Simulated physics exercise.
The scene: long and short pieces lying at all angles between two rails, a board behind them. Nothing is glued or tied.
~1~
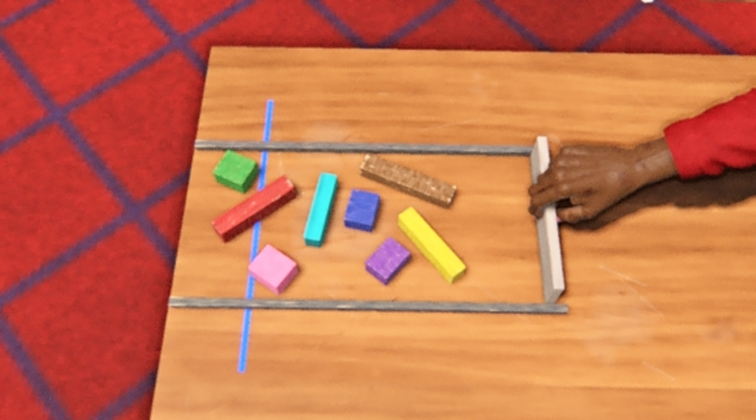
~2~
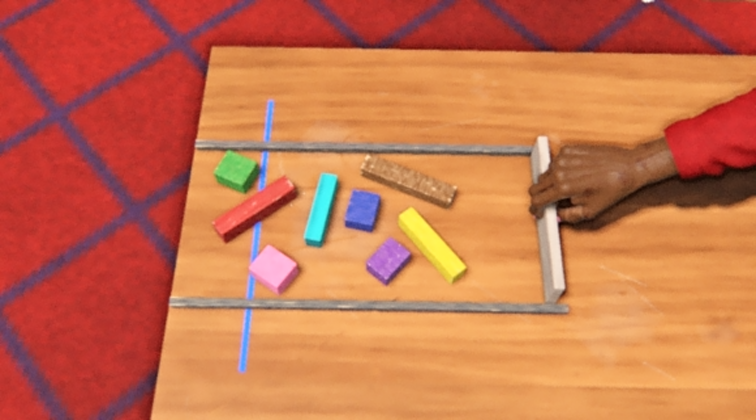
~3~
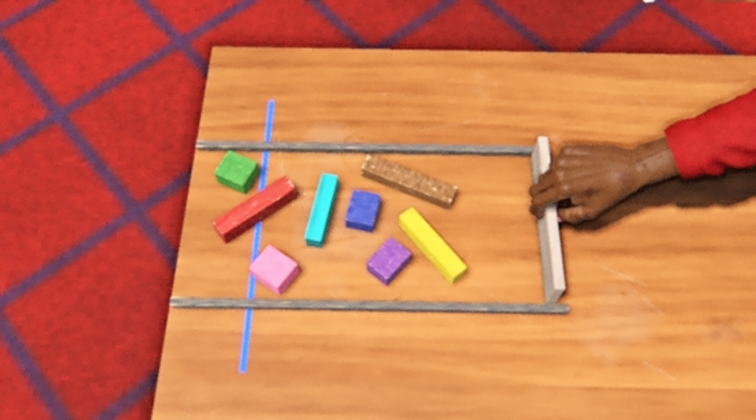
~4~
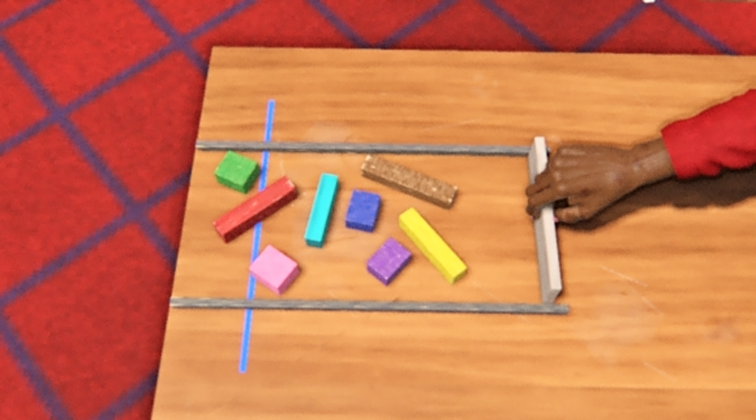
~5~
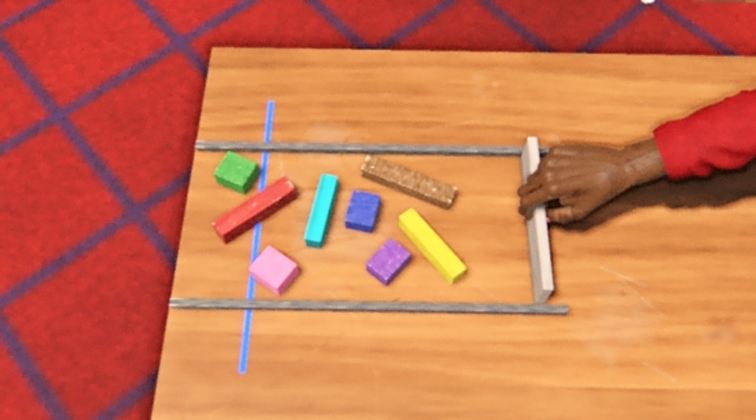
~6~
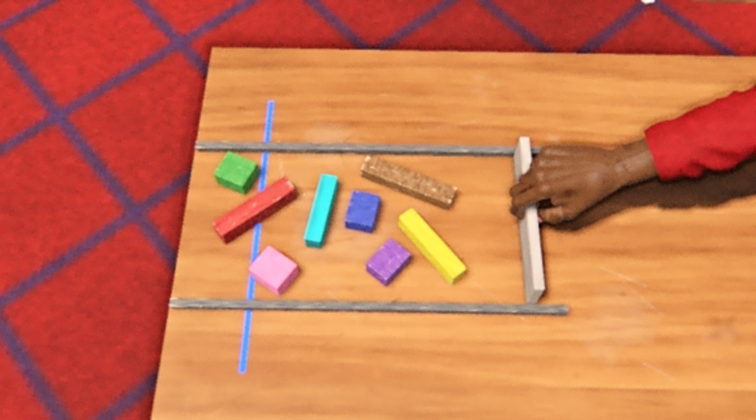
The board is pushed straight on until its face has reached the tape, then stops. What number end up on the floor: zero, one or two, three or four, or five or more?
The number that fall off is one or two.
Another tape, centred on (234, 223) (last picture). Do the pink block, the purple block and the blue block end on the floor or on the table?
The pink block comes down, the purple block holds on, the blue block does not fall.
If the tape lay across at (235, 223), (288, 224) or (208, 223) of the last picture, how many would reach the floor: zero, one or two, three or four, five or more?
Taking them in turn, either three or four; not one; five or over.
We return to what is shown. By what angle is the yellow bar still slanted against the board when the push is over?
Some 0 degrees.
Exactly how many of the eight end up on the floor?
The count is 1.
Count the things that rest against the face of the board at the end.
The number is 2.
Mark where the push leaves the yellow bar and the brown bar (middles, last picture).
The yellow bar at (247, 239), the brown bar at (216, 174).
Early on, none off yet; green block at rest near (237, 173); red bar at rest near (256, 210); pink block at rest near (274, 271).
A while later, none off yet; green block at rest near (237, 173); red bar travelled a little near (242, 211); pink block moving near (267, 272).
Finally, the number that fall off is one or two; lost, green block.
